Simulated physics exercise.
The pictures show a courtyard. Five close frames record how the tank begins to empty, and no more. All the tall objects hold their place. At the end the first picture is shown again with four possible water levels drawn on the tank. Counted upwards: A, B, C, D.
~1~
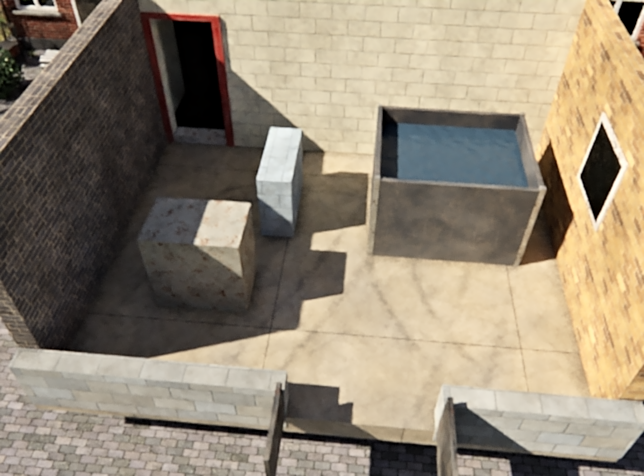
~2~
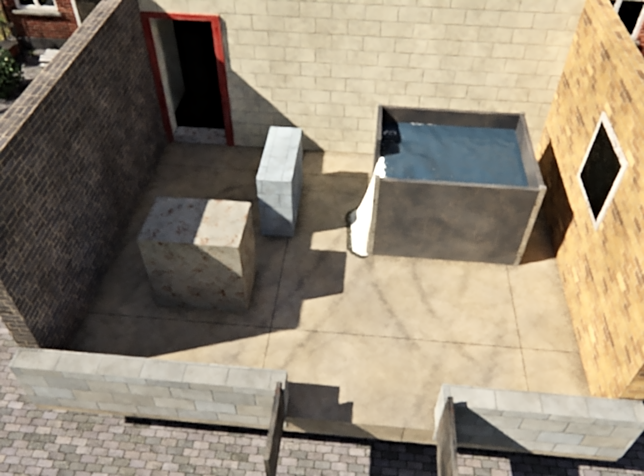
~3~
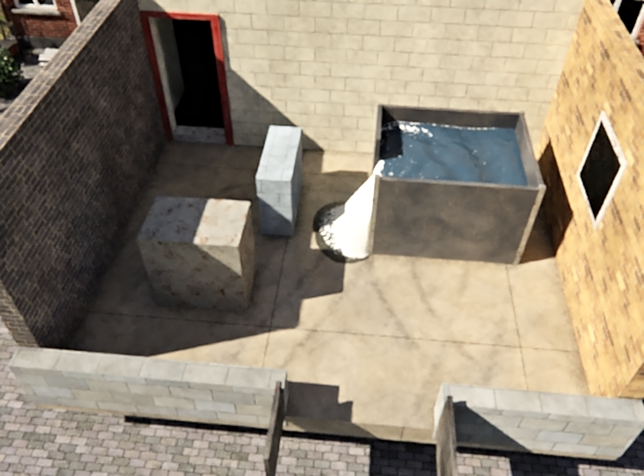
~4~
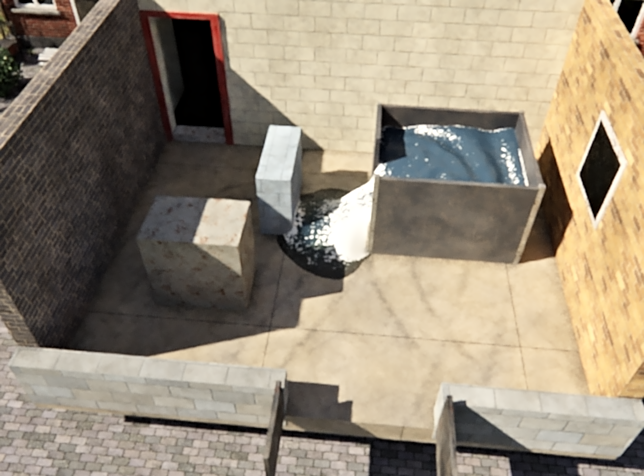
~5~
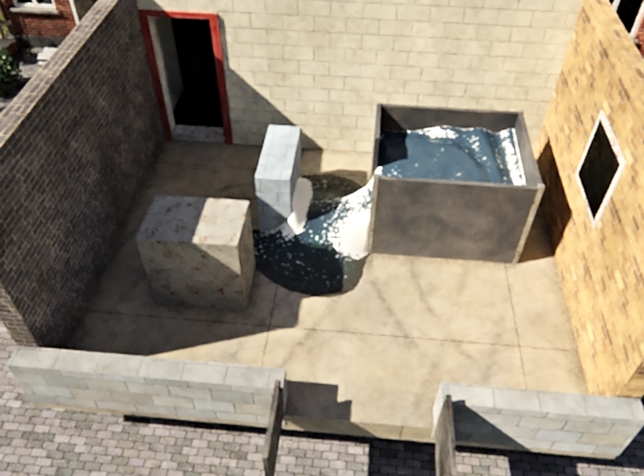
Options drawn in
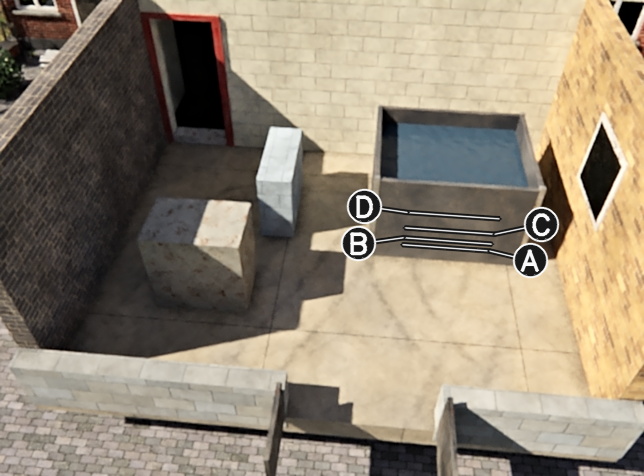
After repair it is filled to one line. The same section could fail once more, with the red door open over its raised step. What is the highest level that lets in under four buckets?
Use mark D.
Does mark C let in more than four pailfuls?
No, that is safe.
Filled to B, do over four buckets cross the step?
No, not at all.
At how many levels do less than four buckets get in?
All of the four.
In white, A at (445, 247); B at (447, 240); C at (449, 231); D at (453, 215); from the bottom up A, B, C, D.
With A, nothing gets over.
With B, nothing gets over.
With C, nothing gets over.
With D, a bucket or two gets in.
